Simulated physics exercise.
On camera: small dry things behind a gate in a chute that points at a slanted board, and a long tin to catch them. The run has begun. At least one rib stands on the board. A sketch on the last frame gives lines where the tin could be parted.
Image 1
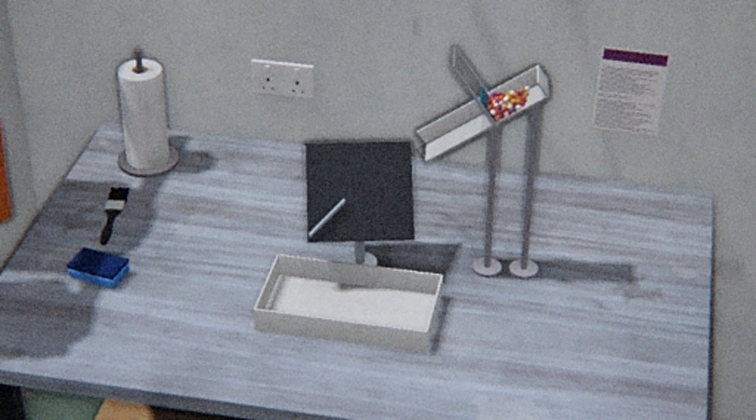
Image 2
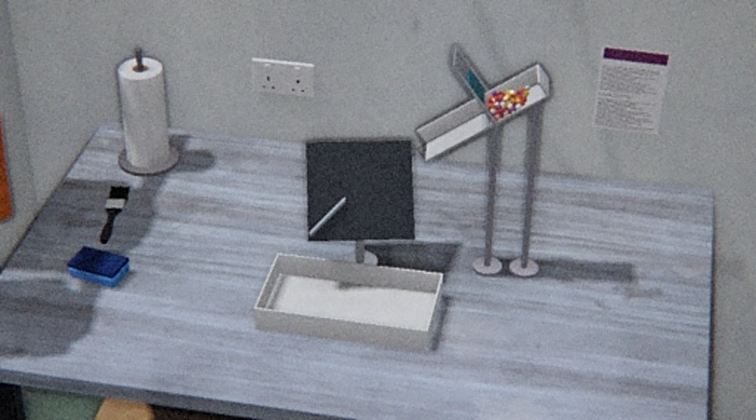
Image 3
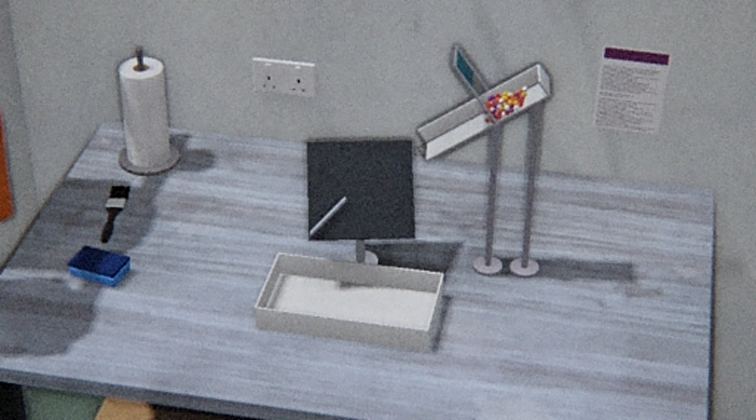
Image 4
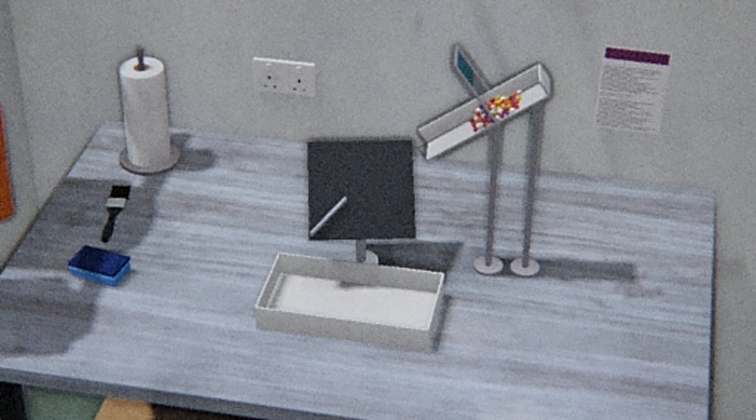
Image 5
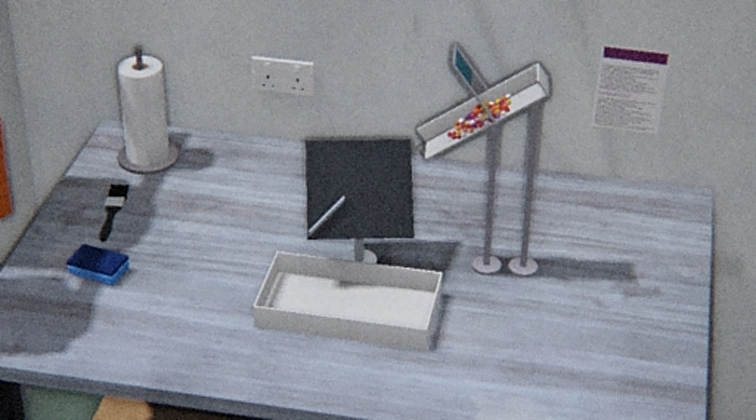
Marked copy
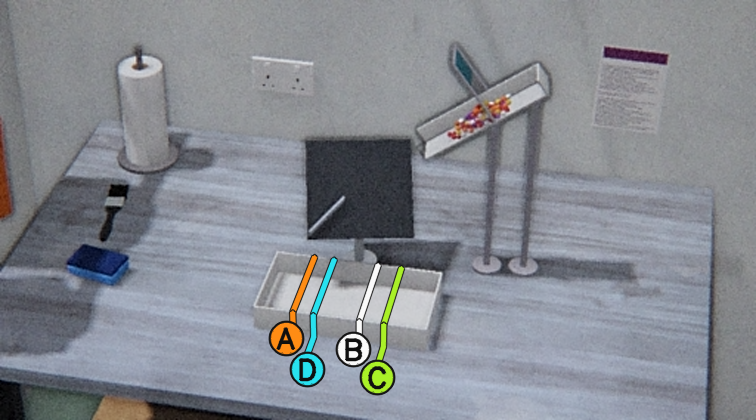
On a grey wood-grain worktop, a small gate swinging up and colourful beads sliding down a raised chute toward its lower left end.
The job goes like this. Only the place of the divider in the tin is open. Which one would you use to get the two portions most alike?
It is D.
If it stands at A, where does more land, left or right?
The right side.
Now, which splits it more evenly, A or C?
That would be A.
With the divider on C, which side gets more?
Left.
On the marked copy, line A crosses the front rim at (292, 311); line B crosses the front rim at (359, 320); line C crosses the front rim at (383, 324); line D crosses the front rim at (313, 314).
With A, of what is caught, about a quarter on the left of the divider, most on the right.
With B, of what is caught, most on the left of the divider, a small part on the right.
With C, of what is caught, nearly all on the left of the divider, a stray few on the right.
With D, of what is caught, about half on the left of the divider, about half on the right.
